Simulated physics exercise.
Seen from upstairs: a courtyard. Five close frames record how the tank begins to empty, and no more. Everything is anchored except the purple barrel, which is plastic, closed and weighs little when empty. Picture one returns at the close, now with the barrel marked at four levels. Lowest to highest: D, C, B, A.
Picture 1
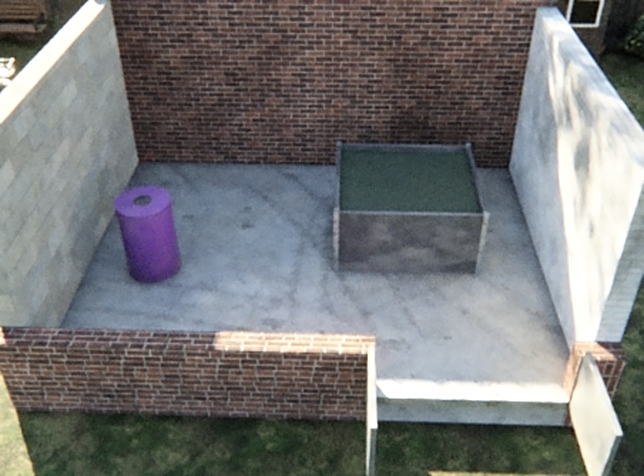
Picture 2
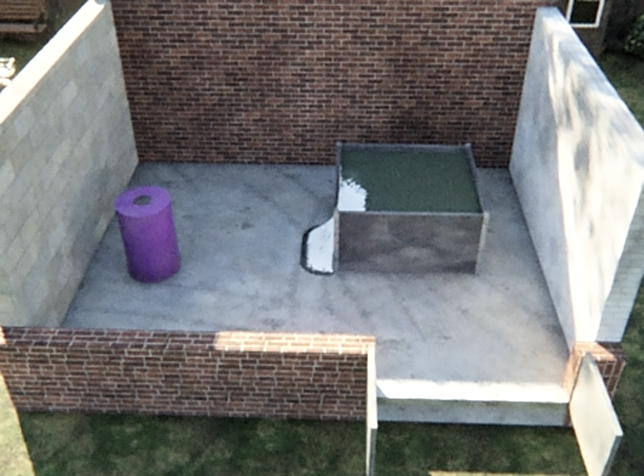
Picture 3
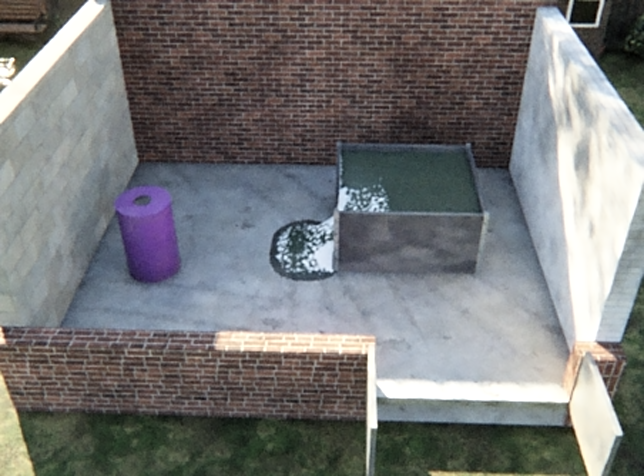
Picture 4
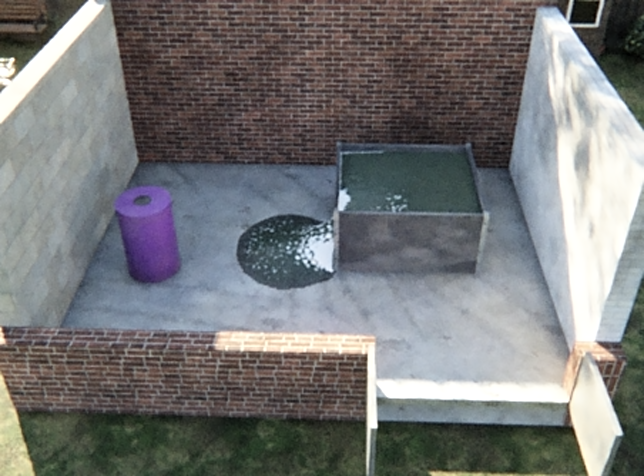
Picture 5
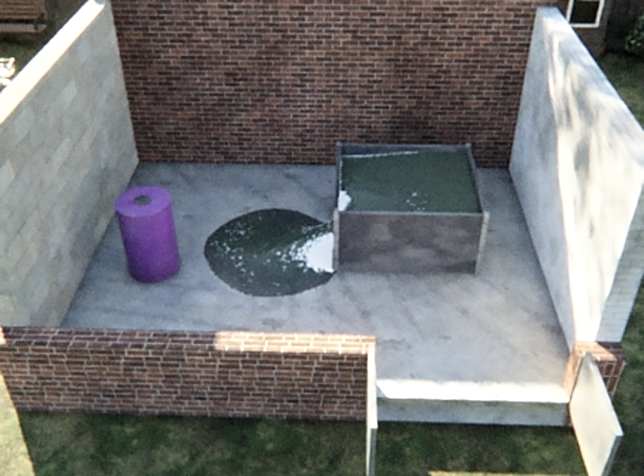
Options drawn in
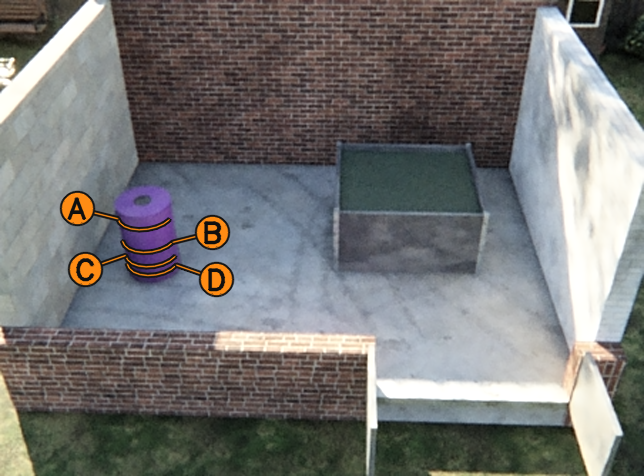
A walled yard with a pale concrete floor, brick at the back and along the low front, is seen from upstairs. A purple barrel stands on the left, a square grey tank filled with dark green water sits right of centre, and a gate is open at front right. Water pours from the tank's left side, foaming white, and spreads leftward in a widening dark round pool, while the camera stays still.
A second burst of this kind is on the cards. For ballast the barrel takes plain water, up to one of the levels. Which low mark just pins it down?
B.
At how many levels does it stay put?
Two of the four.
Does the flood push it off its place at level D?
Yes.
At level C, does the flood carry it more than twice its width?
No, less.
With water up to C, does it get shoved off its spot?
Yes, that goes wrong.
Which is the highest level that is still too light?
The answer is C.
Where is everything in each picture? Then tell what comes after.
The first picture shows lid of the purple barrel at (143, 201); tank full, its middle at (407, 182); open gate at (474, 342).
In the second picture, 2 % of the ground under water, its edge towards the barrel at (308, 254).
In the third picture, 4 % of the ground under water, its edge towards the barrel at (280, 255).
In the fourth picture, 7 % of the ground under water, its edge towards the barrel at (247, 263).
The fifth picture shows lid of the purple barrel at (143, 201); 10 % of the ground under water, its edge towards the barrel at (212, 248).
In orange, A at (139, 229); B at (143, 252); C at (146, 266); D at (147, 275); from the bottom up D, C, B, A.
For level A, it does not move.
For level B, it does not move.
For level C, it is pushed about half its own width away.
For level D, it is pushed about 4 times its own width away.
